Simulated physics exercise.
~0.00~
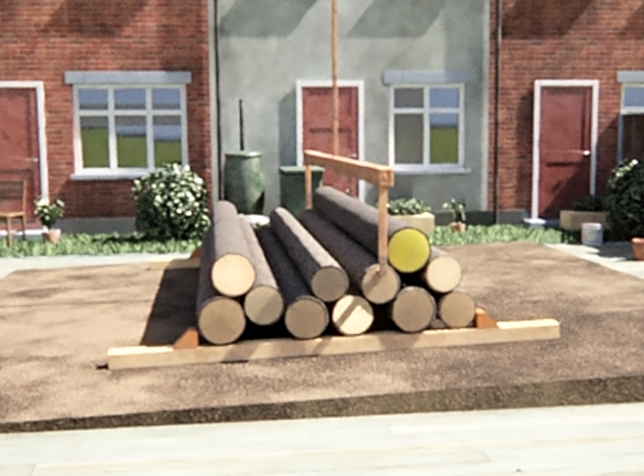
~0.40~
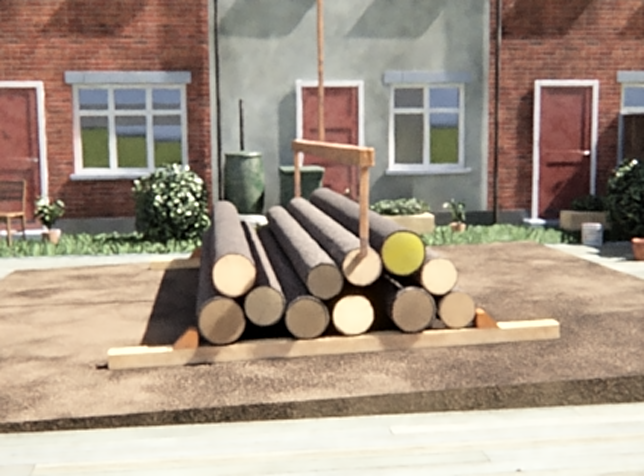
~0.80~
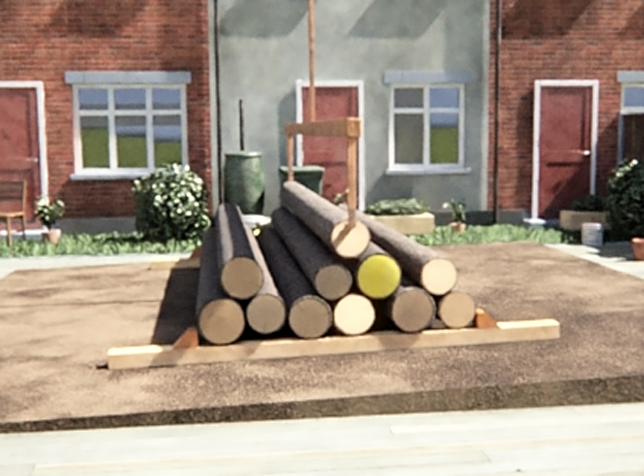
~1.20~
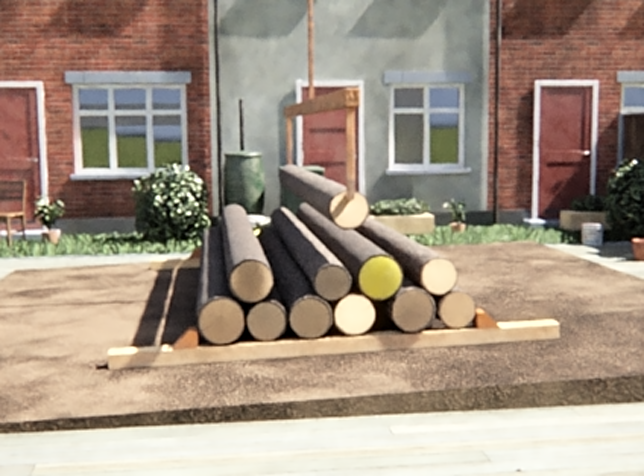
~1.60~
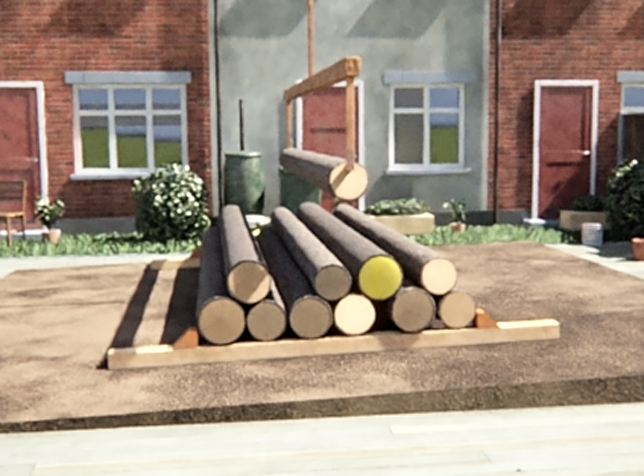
Outside brick houses, a wooden beam lifts a log from a pile as the yellow-ended one slips down left.
